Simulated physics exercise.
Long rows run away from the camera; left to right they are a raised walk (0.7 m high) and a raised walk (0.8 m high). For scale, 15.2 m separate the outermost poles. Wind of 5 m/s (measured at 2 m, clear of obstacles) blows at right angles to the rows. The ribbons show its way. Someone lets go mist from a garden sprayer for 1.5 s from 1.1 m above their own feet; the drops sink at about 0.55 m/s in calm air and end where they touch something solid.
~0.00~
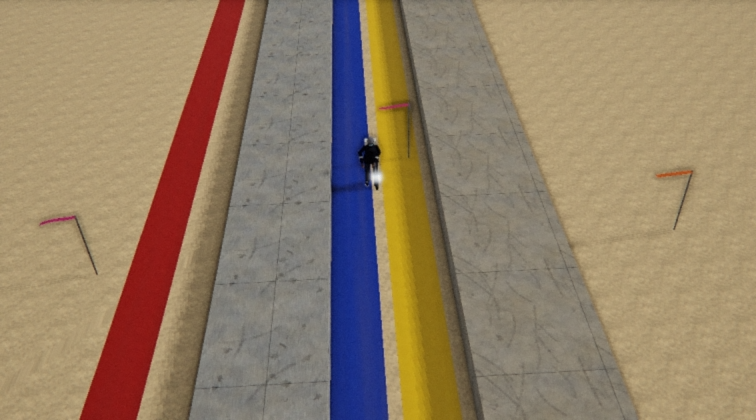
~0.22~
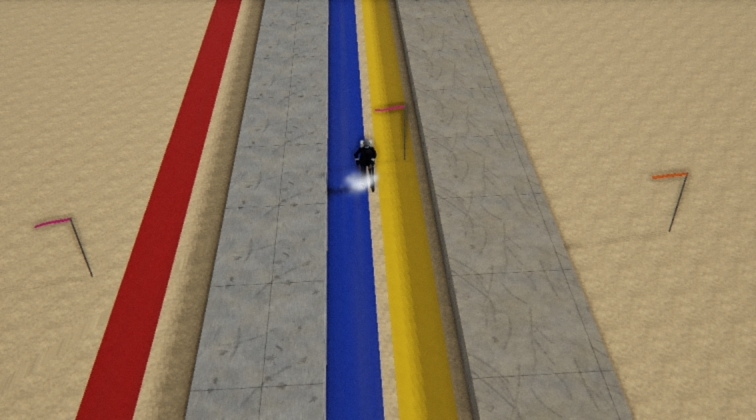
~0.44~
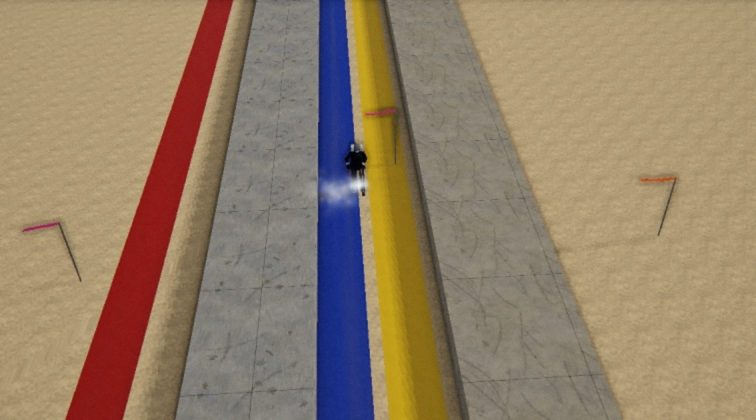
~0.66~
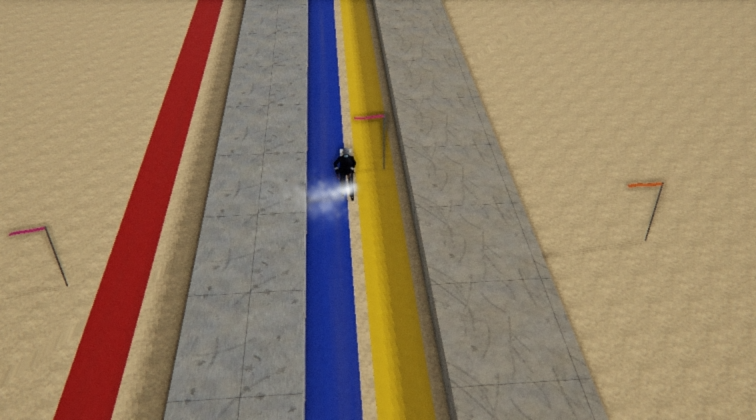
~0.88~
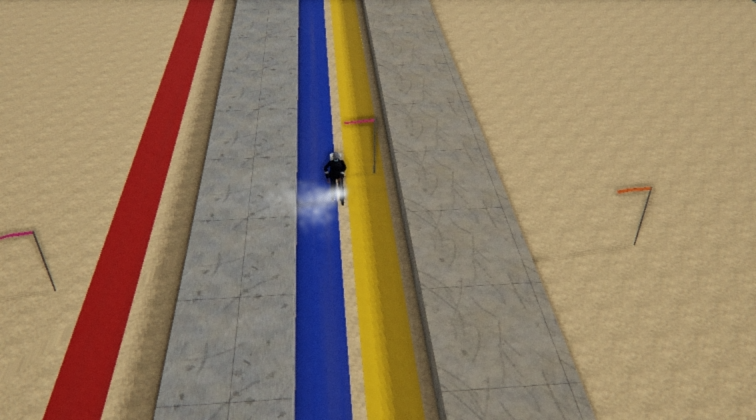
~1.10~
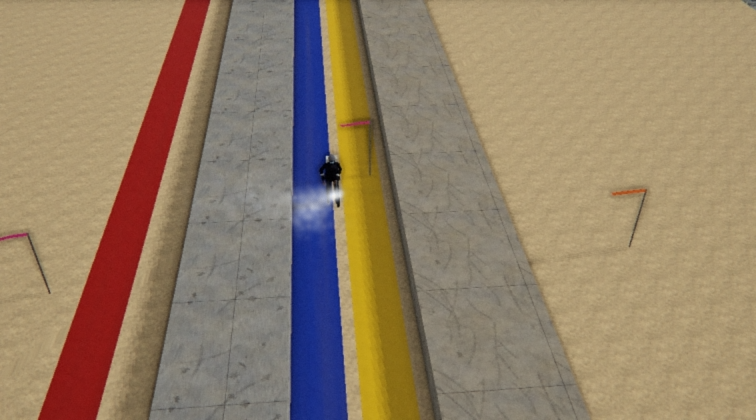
To begin with, a dark figure stands between blue and yellow strips separating two grey raised walks, with a small white puff beside it. The mist spreads leftward over the blue strip into a wider, thinner cloud, while ribbons on poles keep pointing left and the whole view shifts slightly.
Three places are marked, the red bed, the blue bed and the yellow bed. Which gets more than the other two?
The blue one.
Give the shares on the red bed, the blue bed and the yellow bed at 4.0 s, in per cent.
Roughly 3 % red, 30 % blue, 3 % yellow.
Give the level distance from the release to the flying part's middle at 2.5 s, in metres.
Roughly 4.5 m.
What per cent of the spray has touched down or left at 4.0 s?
Some 90 per cent.
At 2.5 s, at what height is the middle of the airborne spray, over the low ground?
Roughly 0.6 m up.
After 2.5 s, 77 % is no longer flying here, and 28 % lies on the blue bed, 0 % on the red bed and 1 % on the yellow bed; the middle of what still flies is 0.7 m above the low ground, near (179, 213).
After 4.0 s, 92 % is no longer flying here, and 32 % lies on the blue bed, 3 % on the red bed and 3 % on the yellow bed.
After 8.0 s, 99 % is no longer flying here, and 32 % lies on the blue bed, 3 % on the red bed and 3 % on the yellow bed.
After 20.0 s, 100 % is no longer flying here, and 32 % lies on the blue bed, 3 % on the red bed and 3 % on the yellow bed.
After 45.0 s, 100 % is no longer flying here, and 32 % lies on the blue bed, 3 % on the red bed and 3 % on the yellow bed.
